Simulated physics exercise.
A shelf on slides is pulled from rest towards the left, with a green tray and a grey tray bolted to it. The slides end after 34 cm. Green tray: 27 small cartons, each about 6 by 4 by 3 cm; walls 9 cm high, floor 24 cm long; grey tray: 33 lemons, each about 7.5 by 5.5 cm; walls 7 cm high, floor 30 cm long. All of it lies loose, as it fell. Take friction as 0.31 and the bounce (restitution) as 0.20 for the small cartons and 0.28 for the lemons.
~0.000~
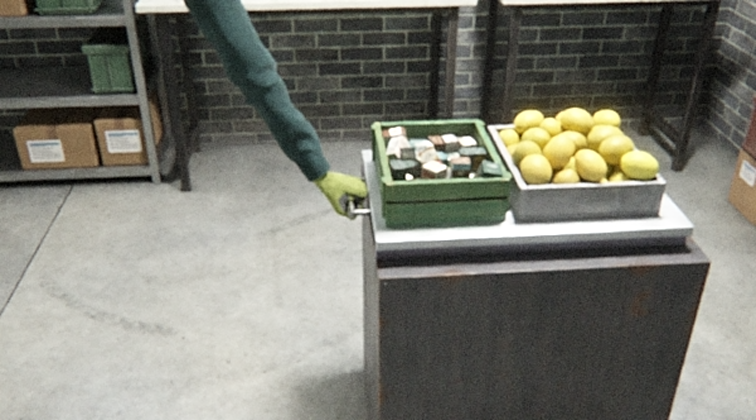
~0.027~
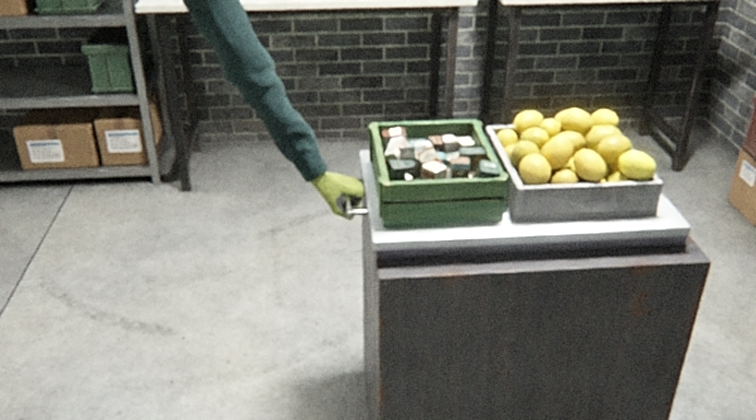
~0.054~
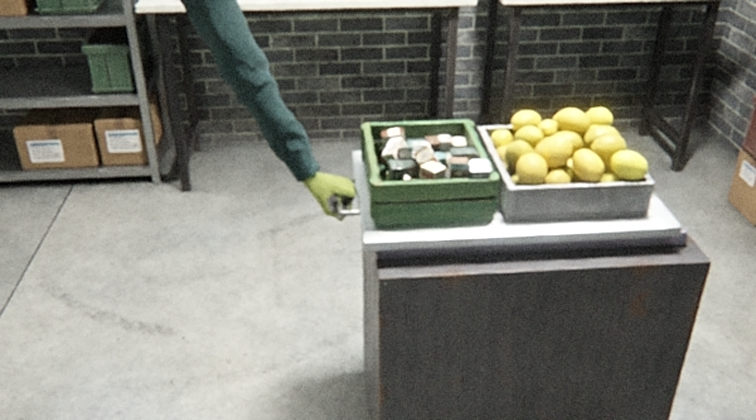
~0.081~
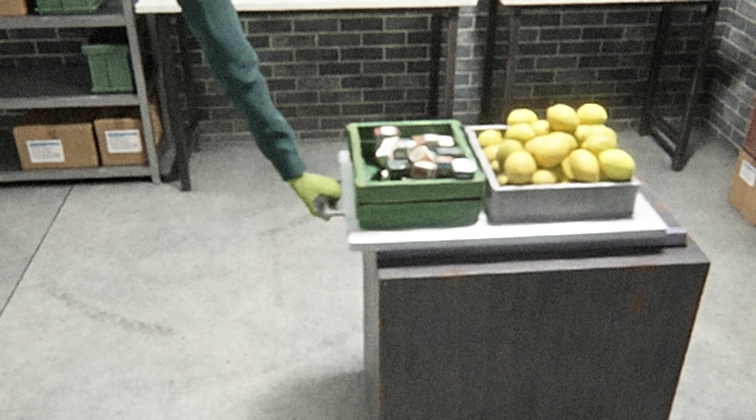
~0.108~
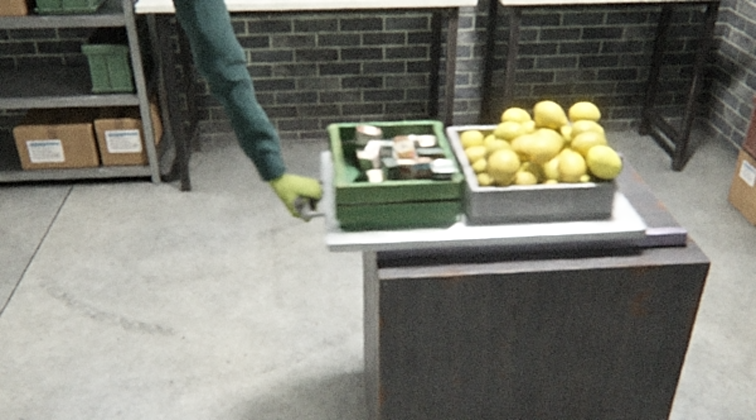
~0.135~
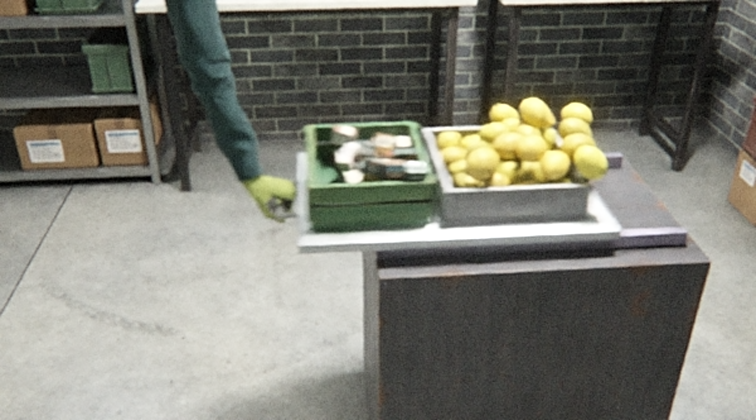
A gloved hand gripped the handle of a shelf holding a green tray of small cartons and a grey tray of lemons, then pulled it steadily left, and the lemons shifted in their tray.
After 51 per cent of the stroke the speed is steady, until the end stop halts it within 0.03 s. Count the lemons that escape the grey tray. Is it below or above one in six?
Over a sixth of the lemons leave the grey tray.
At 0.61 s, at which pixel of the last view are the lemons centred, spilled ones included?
Around (407, 172).
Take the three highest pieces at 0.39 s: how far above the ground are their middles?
About 98 cm.
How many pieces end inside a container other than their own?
Some 3 pieces.
After 0.19 s, the runners reach their end.
After 0.27 s, green tray 27 in, 0 out and grey tray 27 in, 6 out.
After 0.39 s, green tray 27 in, 0 out and grey tray 22 in, 11 out.
After 0.61 s, green tray 25 in, 2 out and grey tray 21 in, 12 out.
When it is over (at 1.04 s), green tray 25 in, 2 out and grey tray 21 in, 12 out. Asked share, 12 of 33, 36 per cent.
